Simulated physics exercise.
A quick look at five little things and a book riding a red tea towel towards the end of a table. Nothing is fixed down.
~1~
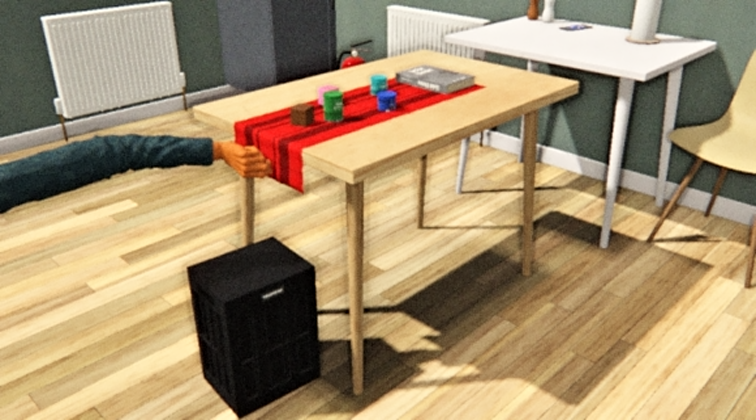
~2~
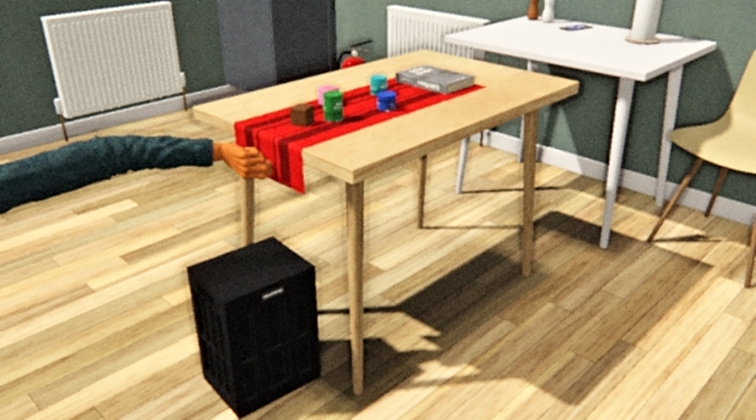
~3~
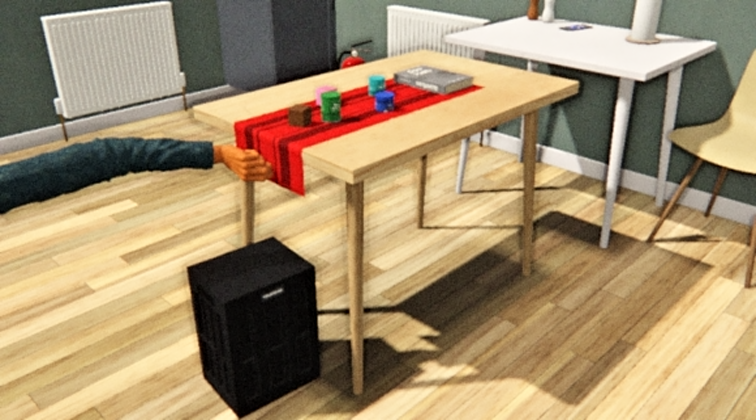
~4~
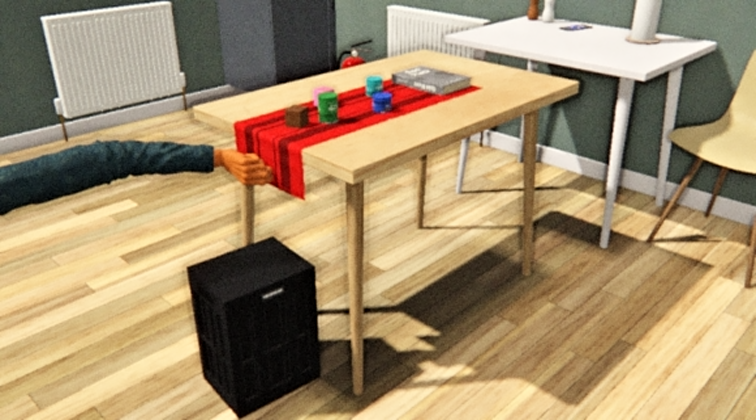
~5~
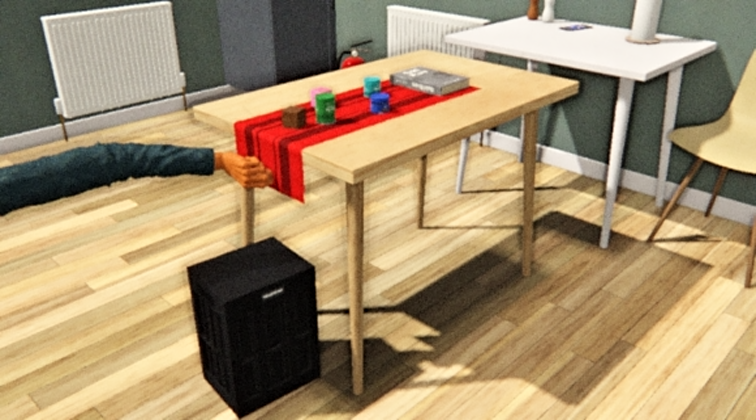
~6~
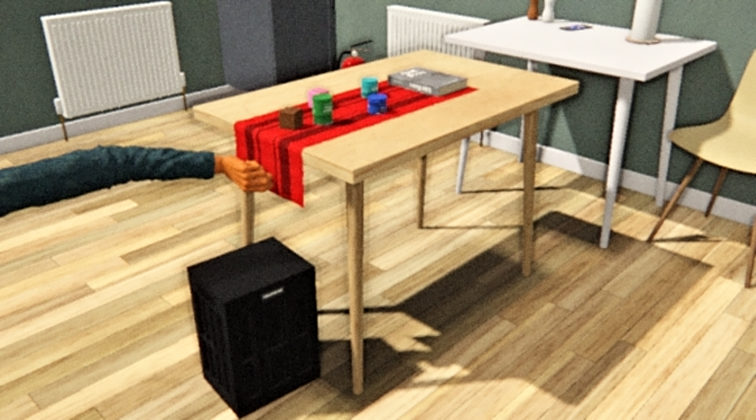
A hand at the end of a dark-sleeved arm, reaching in from the left, grips the hanging end of a red striped cloth on a pale wooden table, seen from slightly above in a bright room. Brown, green, pink, blue and turquoise items and a grey book sit on it, above a black crate. The cloth slides slightly left, carrying them along, while the camera stays still.
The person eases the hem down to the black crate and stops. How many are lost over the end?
The table loses two.
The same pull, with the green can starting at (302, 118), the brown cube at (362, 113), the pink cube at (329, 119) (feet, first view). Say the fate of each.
The green can comes down; the brown cube holds on; the pink cube is carried off.
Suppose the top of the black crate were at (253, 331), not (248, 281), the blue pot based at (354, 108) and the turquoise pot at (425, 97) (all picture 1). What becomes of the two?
The blue pot drops off; the turquoise pot keeps its place on top.
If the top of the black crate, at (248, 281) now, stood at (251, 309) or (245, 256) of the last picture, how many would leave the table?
The count: 3 and 1.
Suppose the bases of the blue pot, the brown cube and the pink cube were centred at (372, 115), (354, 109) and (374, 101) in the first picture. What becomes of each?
The blue pot holds on; the brown cube survives; the pink cube remains up.
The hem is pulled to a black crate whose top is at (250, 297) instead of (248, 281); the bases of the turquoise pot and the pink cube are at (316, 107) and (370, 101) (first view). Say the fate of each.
The turquoise pot is carried off, the pink cube holds on.
Soon after, hem near (272, 219); all still up.
After that, hem on the crate; brown cube and green can gone.
In the end, hem on the crate; brown cube and green can gone. The count of fallen things is two.
